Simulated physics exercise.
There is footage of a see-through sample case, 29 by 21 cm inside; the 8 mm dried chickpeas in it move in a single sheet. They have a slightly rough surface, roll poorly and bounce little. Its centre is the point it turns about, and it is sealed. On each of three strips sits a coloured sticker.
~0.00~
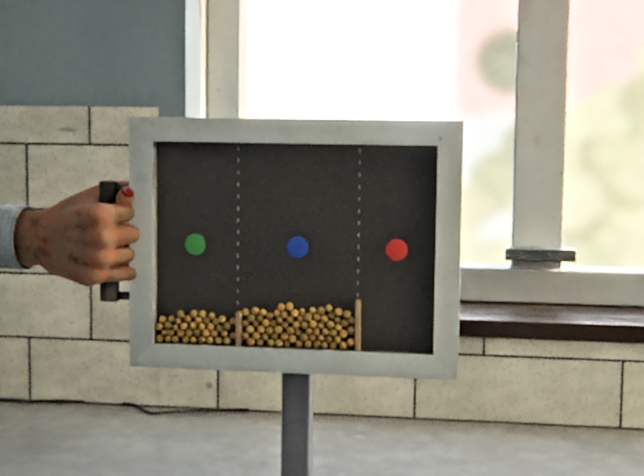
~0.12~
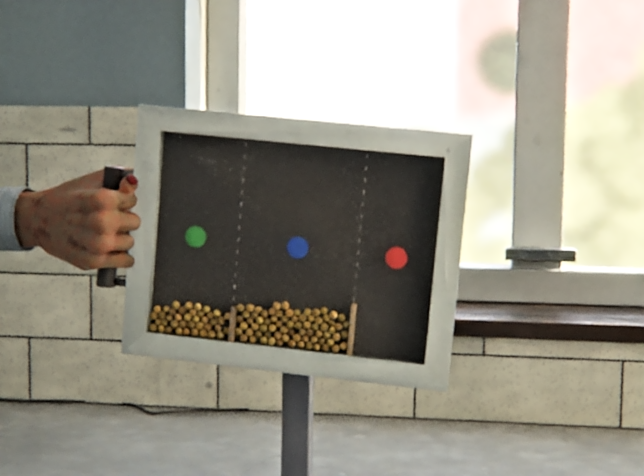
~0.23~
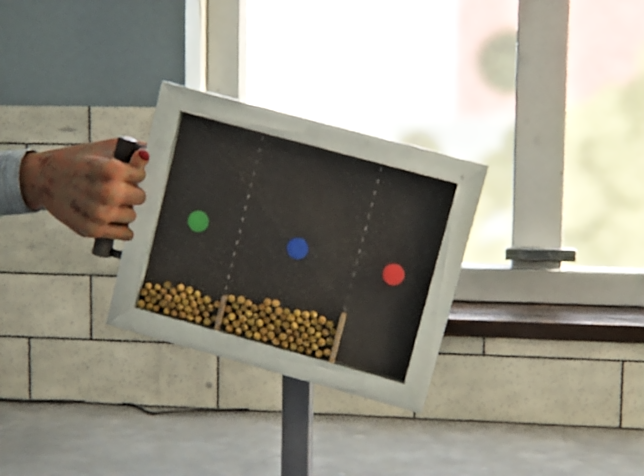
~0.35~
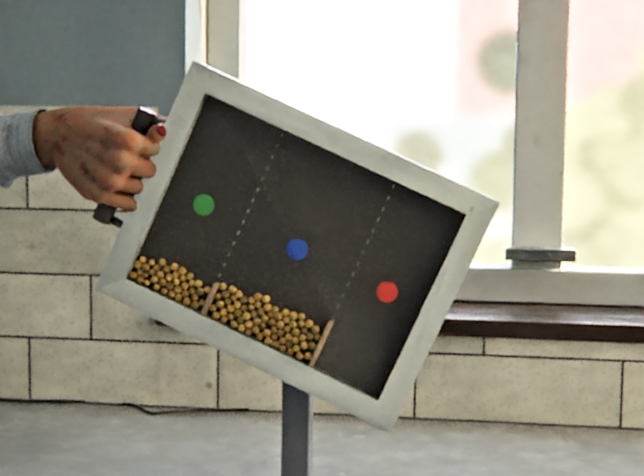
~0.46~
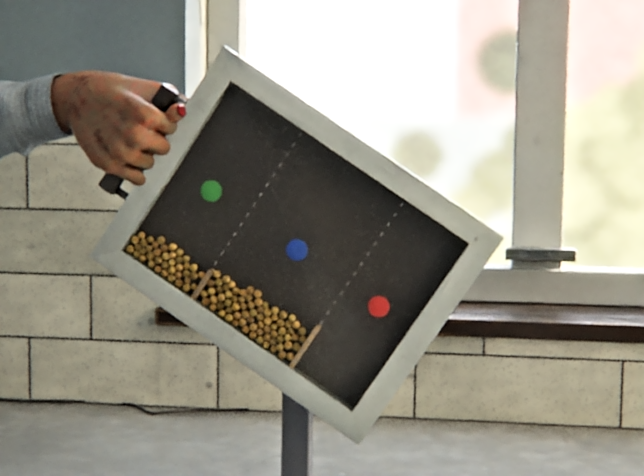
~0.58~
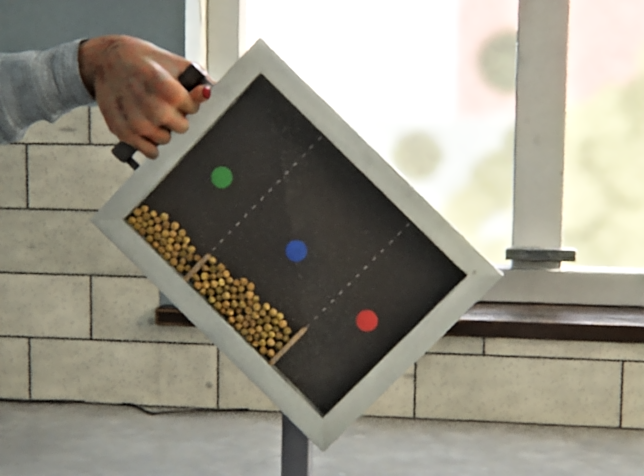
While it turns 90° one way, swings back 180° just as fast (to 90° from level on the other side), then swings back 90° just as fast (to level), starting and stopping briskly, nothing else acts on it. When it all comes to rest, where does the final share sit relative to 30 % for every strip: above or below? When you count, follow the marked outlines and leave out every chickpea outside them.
Red strip: Below it. Blue strip: Below it. Green strip: Above it.
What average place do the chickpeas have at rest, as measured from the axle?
The middle sits around 5 cm left of it and 8 cm below it.
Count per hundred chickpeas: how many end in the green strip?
I'd put it at close to 60 in a hundred.
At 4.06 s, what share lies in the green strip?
The share there is near 60 %.
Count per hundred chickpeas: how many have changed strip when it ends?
Roughly 60 per cent.
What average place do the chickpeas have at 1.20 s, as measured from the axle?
Left: About 7 cm; below: About 1 cm.
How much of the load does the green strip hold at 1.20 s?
It works out at about 30 percent.
After 1.20 s, it stands 90° clockwise; the chickpeas' middle is 7 cm left of and 1 cm below the centre; red 20 %, blue 50 %, green 30 %.
After 4.06 s, it stands 45° anticlockwise; the chickpeas' middle is in line with and 9 cm below the centre; red 20 %, blue 20 %, green 60 %.
After 4.66 s, it stands level; the chickpeas' middle is 6 cm left of and 7 cm below the centre; red 20 %, blue 20 %, green 60 %.
At rest by 5.6 s, it stands level; red 20 %, blue 20 %, green 60 %.
